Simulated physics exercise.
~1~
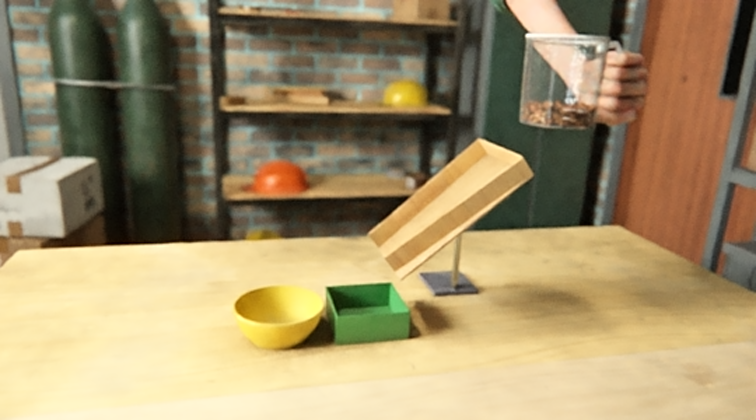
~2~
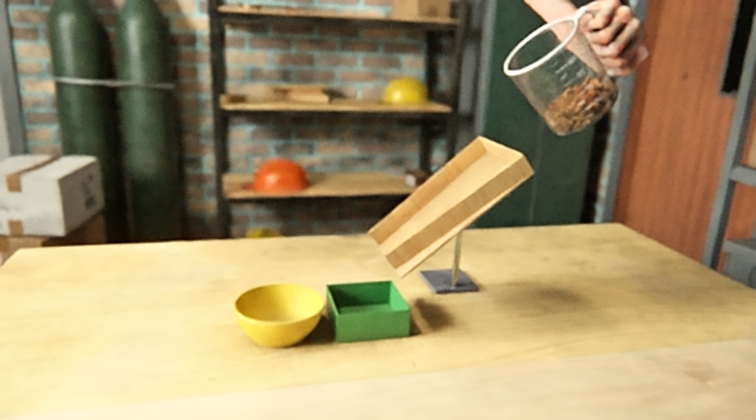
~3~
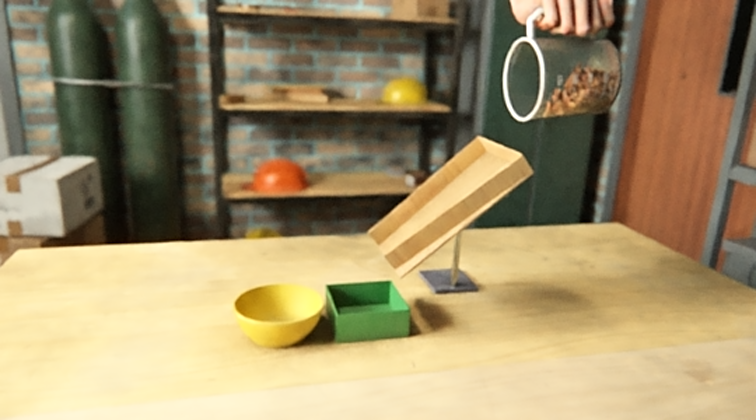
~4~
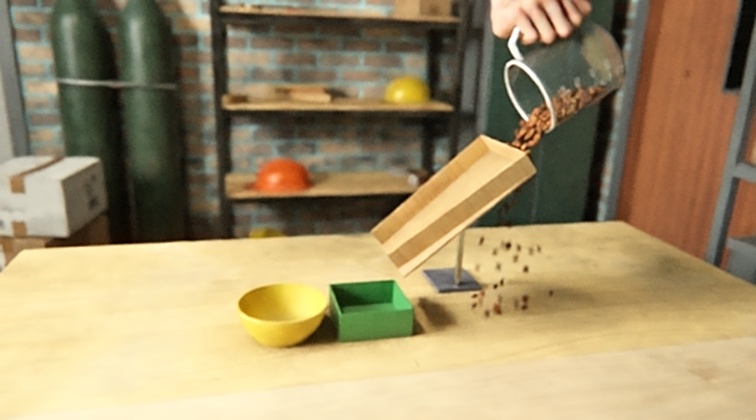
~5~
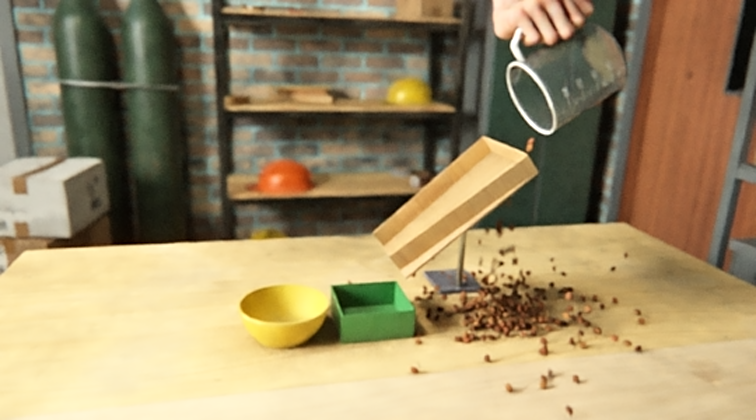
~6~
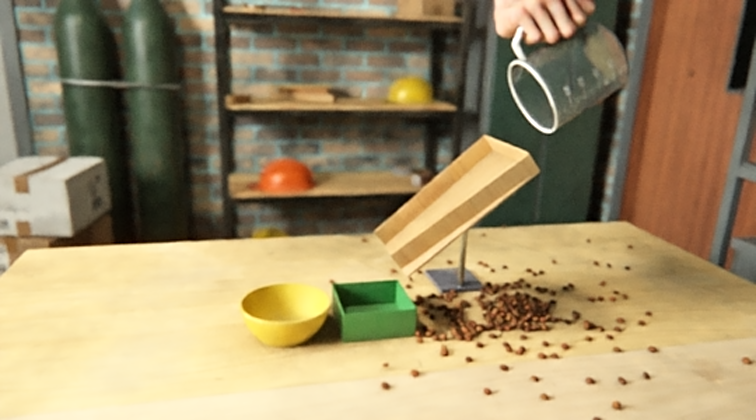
The clip opens on a wooden table holding a yellow bowl, a green tin and a sloping wooden chute on a stand, while a hand at the upper right holds a clear jug of small brown pieces. The hand tips the jug onto its side above the chute's raised end. As it tilts further, the pieces pour out near the upper edge and many fall past it, scattering beneath. The jug empties and stays tipped in the hand. Finally, the brown pieces lie in a spread heap around the stand's base, with strays across the table, and none show in either container.
